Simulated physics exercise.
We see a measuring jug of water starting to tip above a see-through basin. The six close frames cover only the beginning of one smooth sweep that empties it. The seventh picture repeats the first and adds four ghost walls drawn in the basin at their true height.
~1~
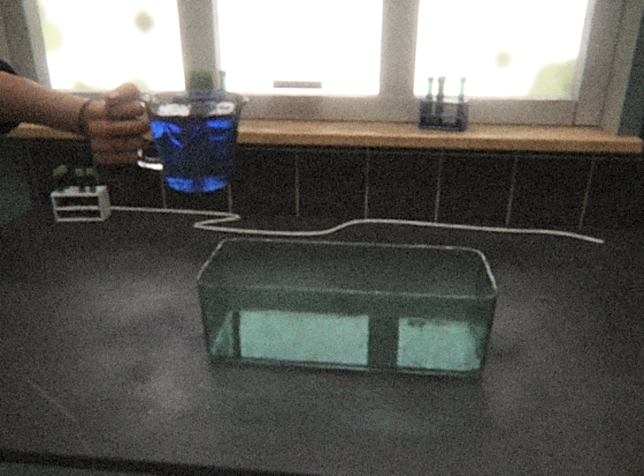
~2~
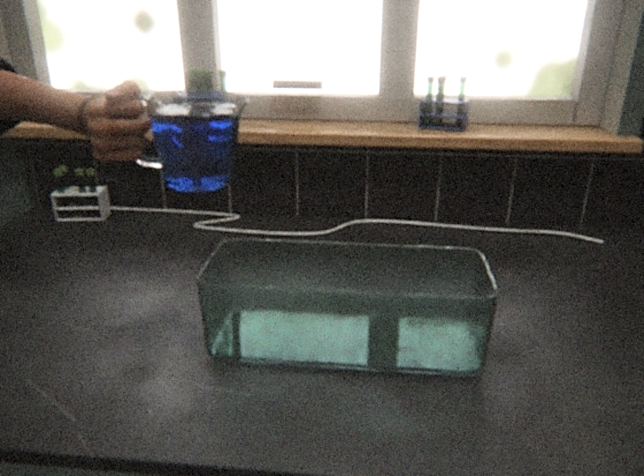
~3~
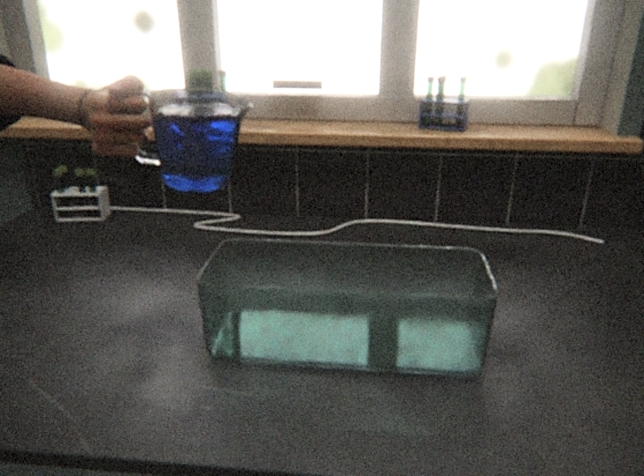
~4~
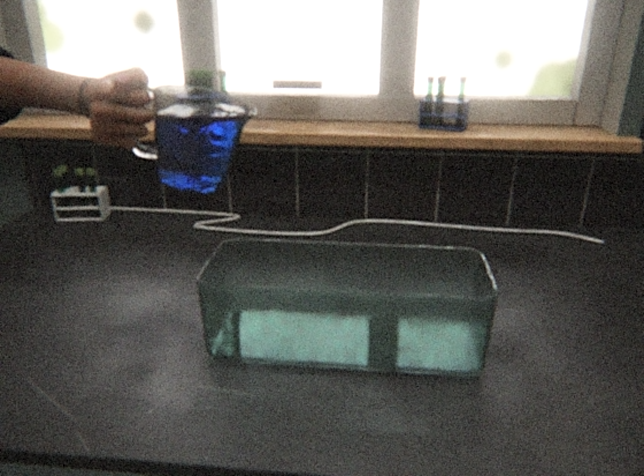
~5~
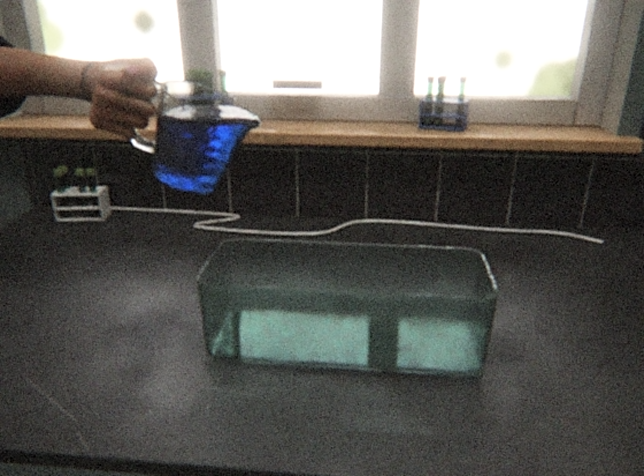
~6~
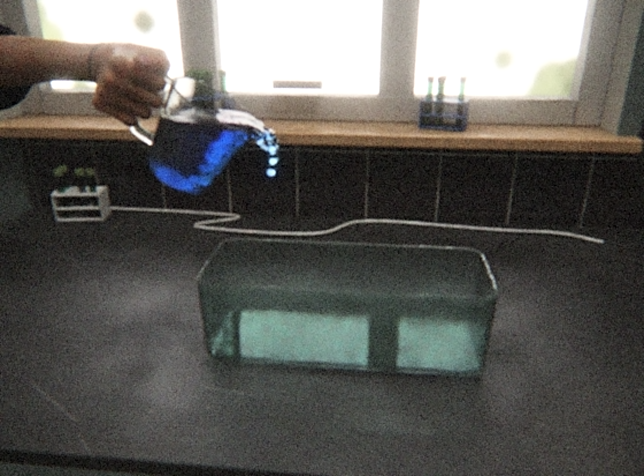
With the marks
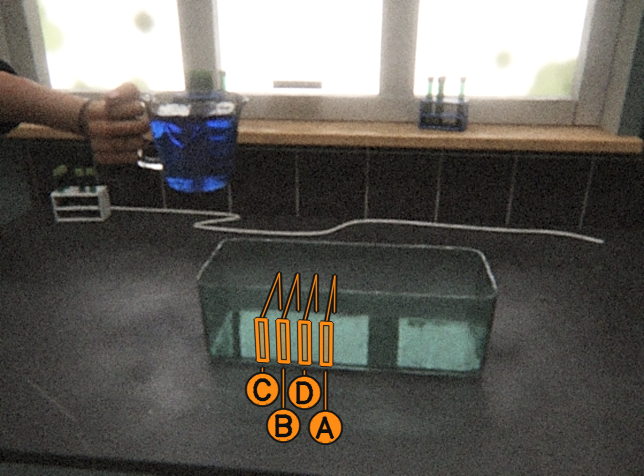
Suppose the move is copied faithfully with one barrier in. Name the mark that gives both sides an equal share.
Best: D.
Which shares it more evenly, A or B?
B.
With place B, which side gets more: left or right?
The right one.
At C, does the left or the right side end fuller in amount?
The right one.
On the marked copy, A at (325, 371); B at (283, 369); C at (262, 367); D at (304, 370).
Choosing A, about 91 % ends left of the wall and 7 % right of it; 3 % is lost outside.
Choosing B, about 18 % ends left of the wall and 81 % right of it.
Choosing C, about 4 % ends left of the wall and 94 % right of it.
Choosing D, about 48 % ends left of the wall and 50 % right of it.
